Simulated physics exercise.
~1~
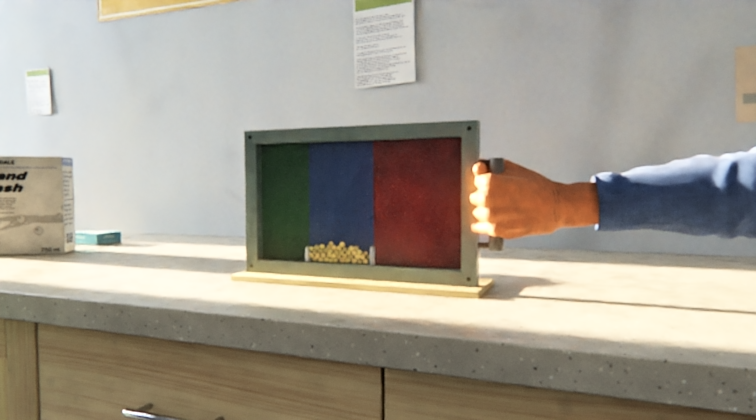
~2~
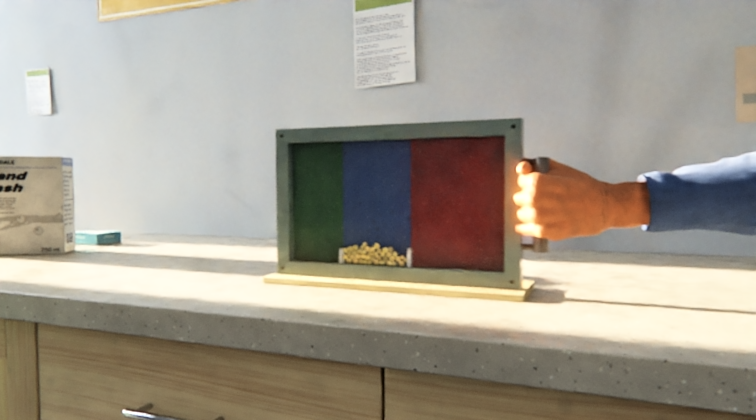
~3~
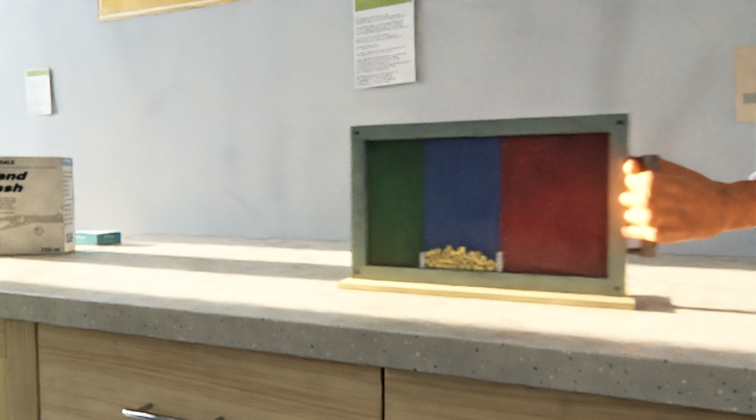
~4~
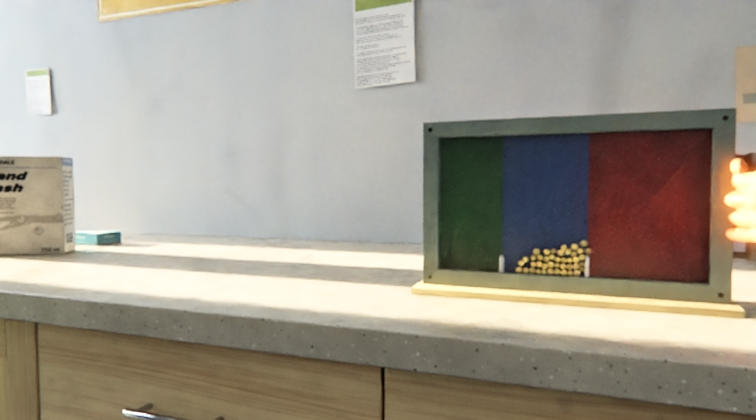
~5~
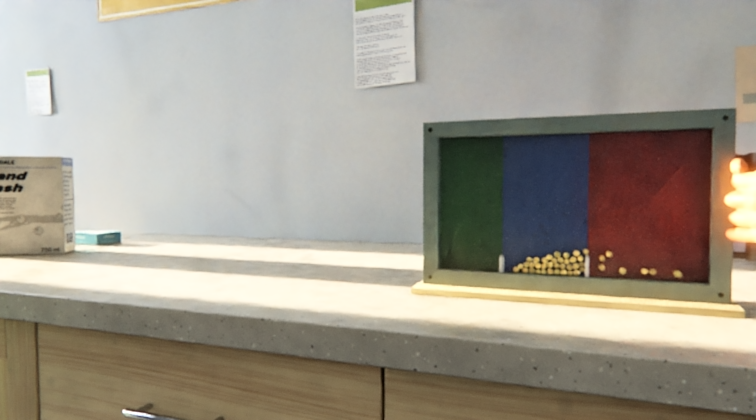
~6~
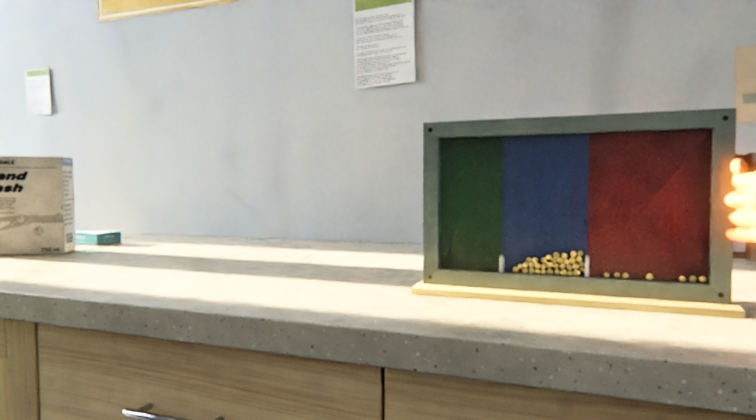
A hand slides the box right and stops, and some yellow beads spill into the red strip.
